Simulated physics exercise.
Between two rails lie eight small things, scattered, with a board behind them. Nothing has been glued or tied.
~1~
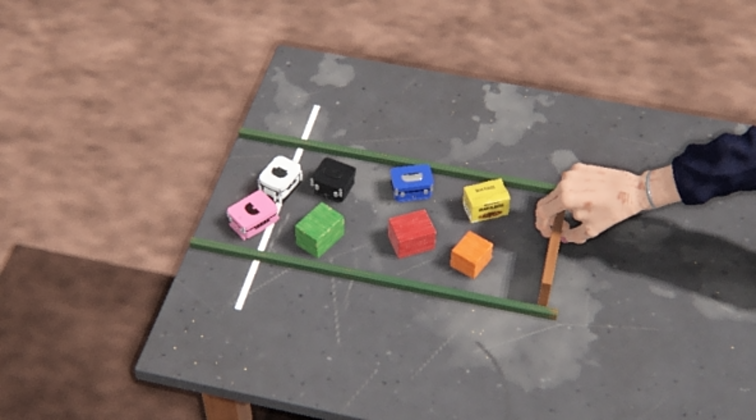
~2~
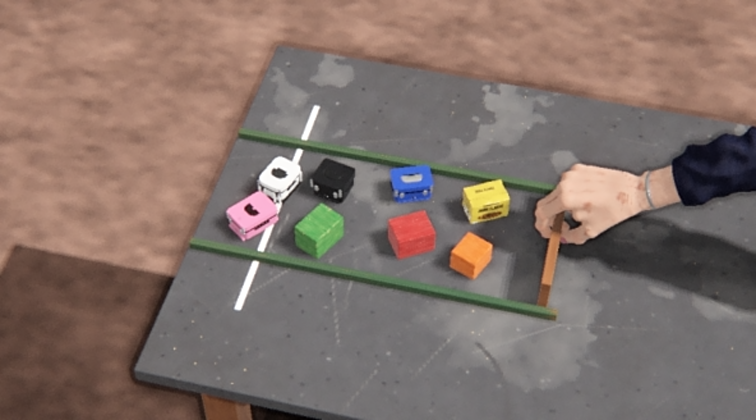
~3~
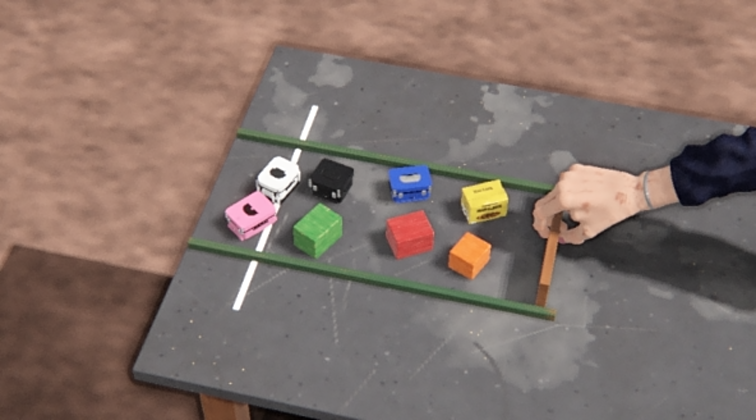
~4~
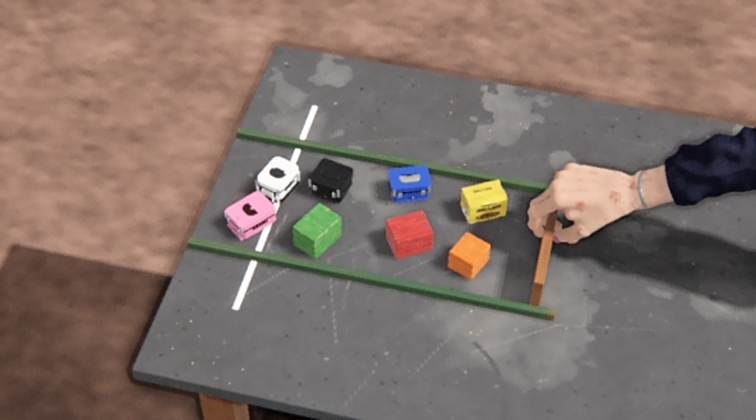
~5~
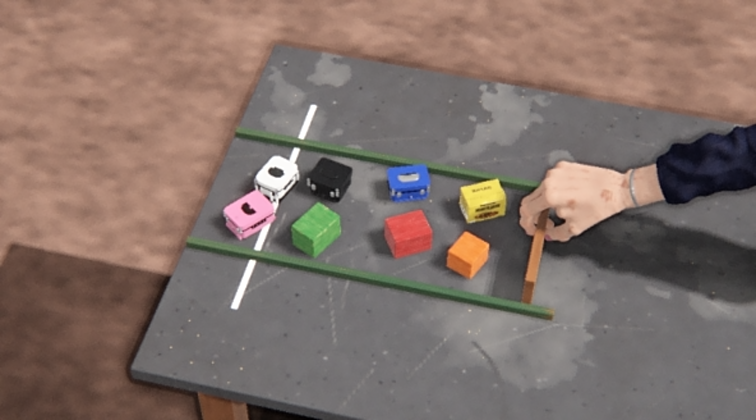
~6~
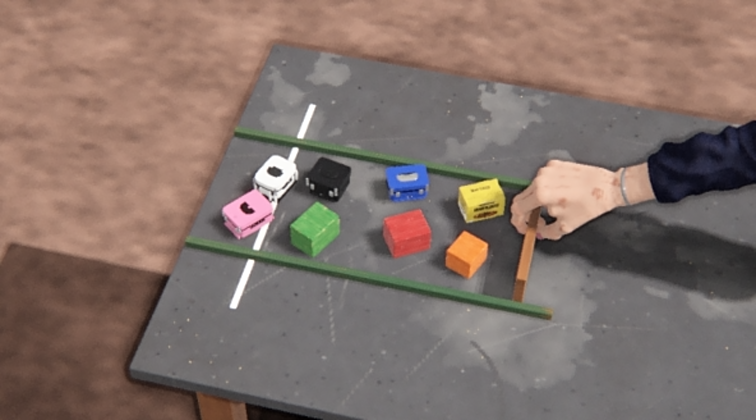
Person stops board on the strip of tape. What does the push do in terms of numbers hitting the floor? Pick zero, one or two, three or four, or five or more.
It sends one or two to the floor.
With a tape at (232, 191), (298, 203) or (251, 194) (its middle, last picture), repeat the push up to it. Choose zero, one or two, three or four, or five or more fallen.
Results per position - five or more / zero / 3 or 4.
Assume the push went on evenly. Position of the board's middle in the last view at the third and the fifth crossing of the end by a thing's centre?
First roughly (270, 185), later roughly (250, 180).
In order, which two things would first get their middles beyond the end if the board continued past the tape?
In order: The white case, the pink case.
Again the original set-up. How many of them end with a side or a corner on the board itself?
3 of them.
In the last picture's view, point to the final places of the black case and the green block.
In the last picture the first middle sits at (225, 164) and the other at (224, 210).
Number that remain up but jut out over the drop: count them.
In total, 2 of them.
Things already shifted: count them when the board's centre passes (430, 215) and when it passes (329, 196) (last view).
So 4, and at the other place 8.
Soon after, none off yet; pink case at rest near (249, 215); white case at rest near (276, 180); black case at rest near (329, 181).
Then, none off yet; pink case at rest near (245, 217); white case moved about its own width near (243, 185); black case moved well along near (274, 172).
At rest, the number that fall off is one or two; fallen, white case and pink case.
